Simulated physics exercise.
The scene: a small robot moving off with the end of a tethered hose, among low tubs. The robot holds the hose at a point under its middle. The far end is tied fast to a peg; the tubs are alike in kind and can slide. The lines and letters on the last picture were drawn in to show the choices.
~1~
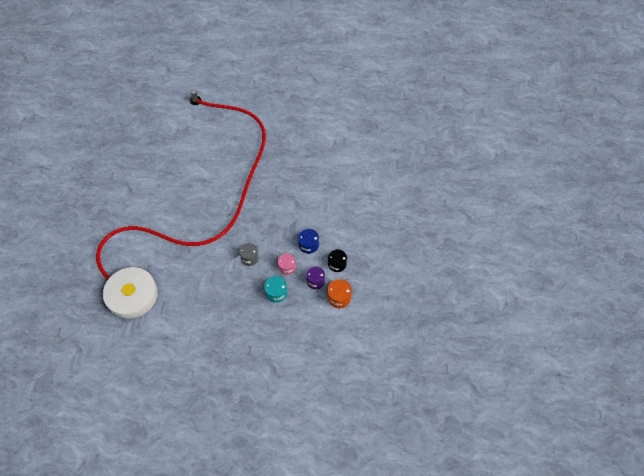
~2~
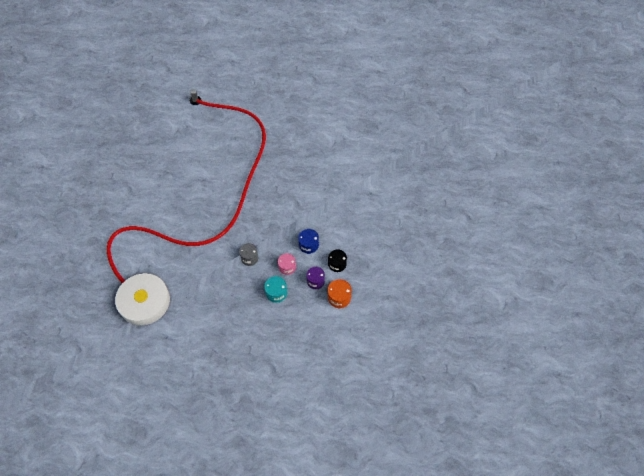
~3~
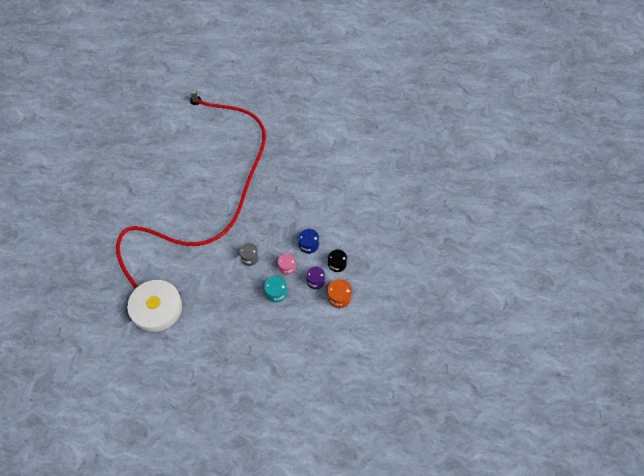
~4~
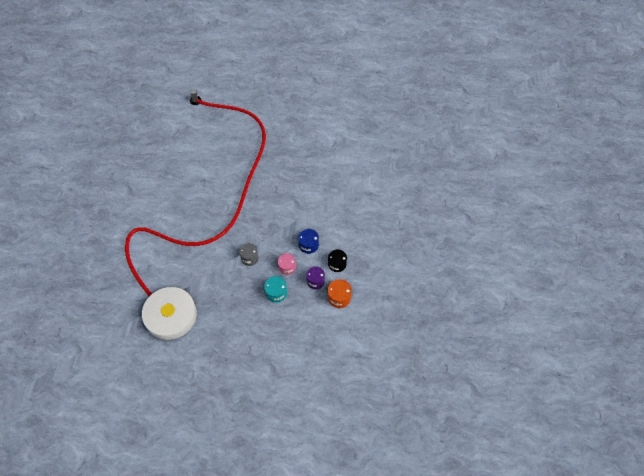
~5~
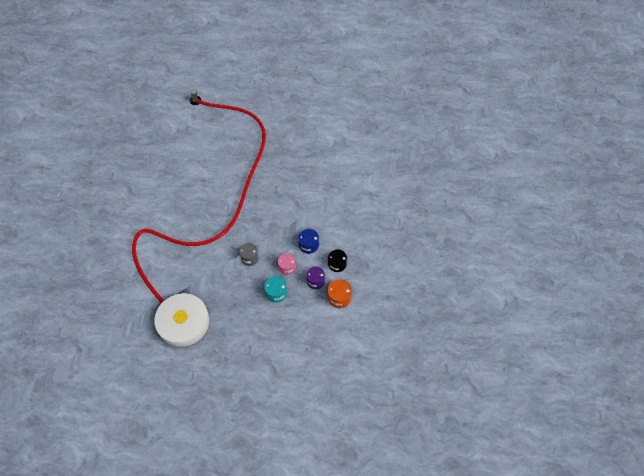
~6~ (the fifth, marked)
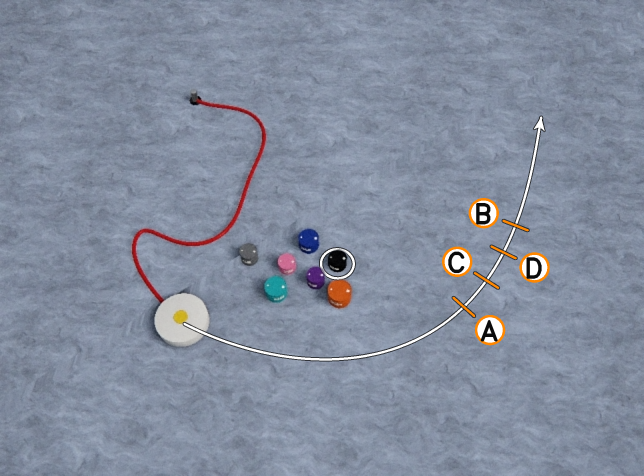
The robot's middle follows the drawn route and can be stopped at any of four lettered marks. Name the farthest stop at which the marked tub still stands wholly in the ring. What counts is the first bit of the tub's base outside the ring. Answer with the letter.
As far as tick C.
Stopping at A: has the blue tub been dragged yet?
No.
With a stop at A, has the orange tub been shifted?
No.
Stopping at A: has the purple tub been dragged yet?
No.
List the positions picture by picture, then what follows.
In the first picture, purple tub (316, 278); pink tub (287, 264); orange tub (340, 294).
In the second picture, robot (143, 300); black tub (338, 261).
In the third picture, robot (156, 306); grey tub (249, 255).
In the fourth picture, robot (170, 314); turquoise tub (276, 290).
In the fifth picture, robot (183, 320); pink tub (287, 264); orange tub (340, 294); black tub (338, 261).
On the copy, A at (464, 307); B at (516, 226); C at (486, 280); D at (504, 252); the ring at (337, 264); the route from (184, 324) via (461, 309) to (541, 117).
On C. First, robot (296, 355); black tub (338, 261).
Then, robot (418, 336); black tub (338, 261).
Finally, robot (489, 277); turquoise tub (305, 267); purple tub (322, 275); pink tub (289, 258); orange tub (345, 276); black tub (337, 260); grey tub (278, 244); the black tub is still in its ring.
By contrast, A is safe but short; B drags the ringed tub to (345, 227); D drags the ringed tub to (341, 243).
